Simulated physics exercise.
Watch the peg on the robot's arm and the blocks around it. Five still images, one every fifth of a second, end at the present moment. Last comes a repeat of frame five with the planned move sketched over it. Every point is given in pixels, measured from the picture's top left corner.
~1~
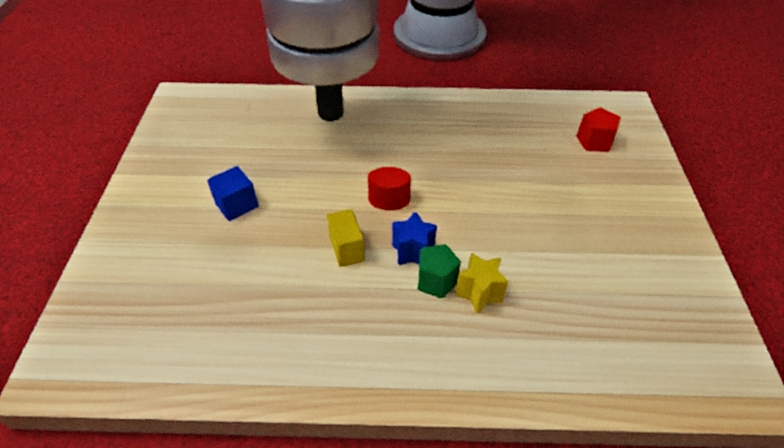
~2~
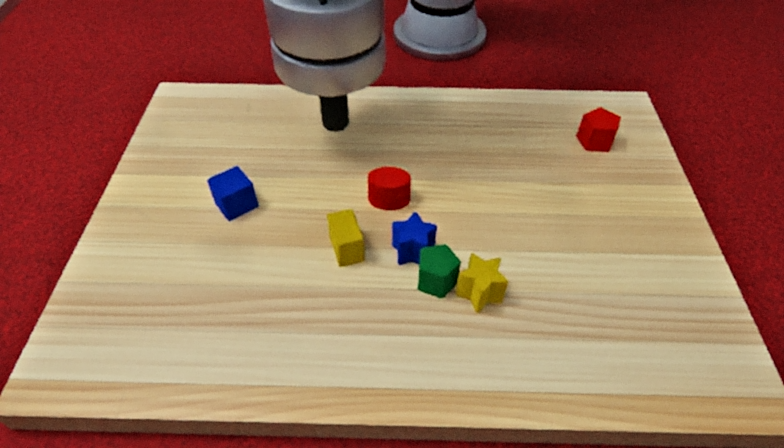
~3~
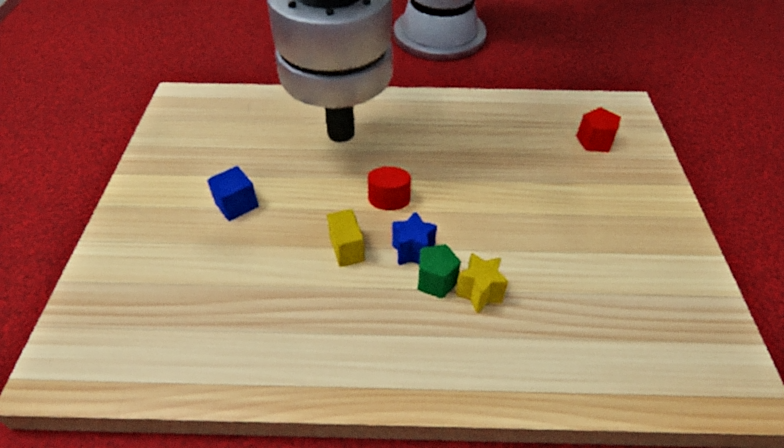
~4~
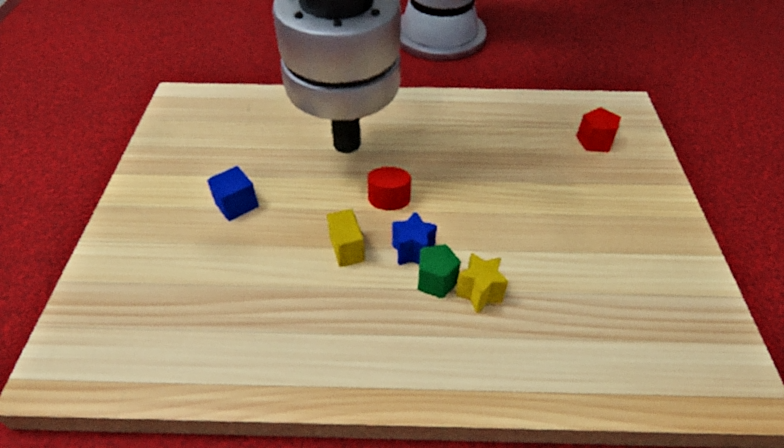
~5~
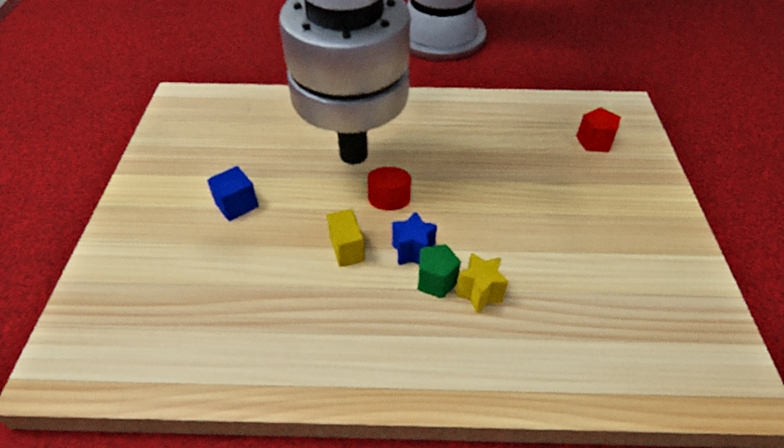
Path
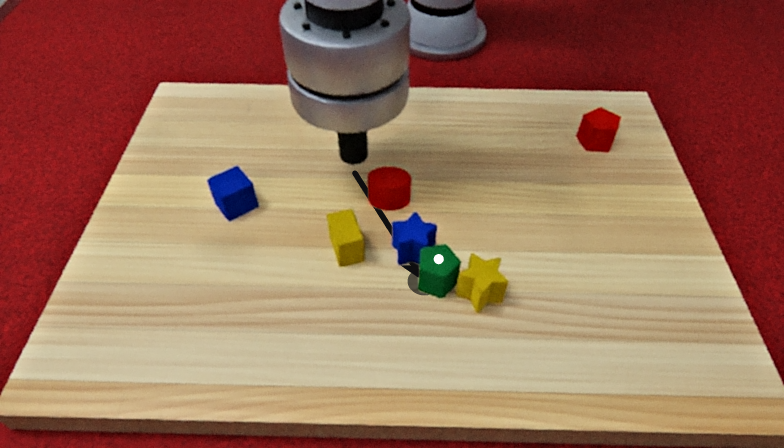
The robot arm's dark peg moved slowly down and slightly right across the wooden board, nearing the red round block, while that block and the blue, yellow, green and other red ones stayed still.
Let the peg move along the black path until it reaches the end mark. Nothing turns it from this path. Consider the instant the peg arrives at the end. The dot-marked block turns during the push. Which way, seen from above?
My prediction: CW.
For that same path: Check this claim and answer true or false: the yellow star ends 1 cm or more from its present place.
Verdict: True.
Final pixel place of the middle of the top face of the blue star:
(457, 272)
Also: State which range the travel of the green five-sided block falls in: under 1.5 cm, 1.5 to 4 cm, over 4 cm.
I'd go with over 4 cm for this block.
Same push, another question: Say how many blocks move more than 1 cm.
Answer: Three or more.
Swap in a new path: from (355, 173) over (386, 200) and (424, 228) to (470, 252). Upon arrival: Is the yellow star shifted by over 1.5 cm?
No
The line goes from (355, 173) directly to (424, 282); the dot is on the green five-sided block.
The first path, step by step. One third of the way, peg (375, 189); red elliptical block (408, 187), turned 45° anticlockwise.
Two thirds of the way, peg (399, 225); red elliptical block (420, 195), turned 100° anticlockwise; blue star (422, 236), turned 15° anticlockwise; green five-sided block (444, 265).
At the end, peg (425, 266); red elliptical block (420, 195), turned 100° anticlockwise; blue star (457, 272), turned 30° anticlockwise; green five-sided block (473, 304), turned 35° clockwise; yellow star (502, 286), turned 65° anticlockwise.
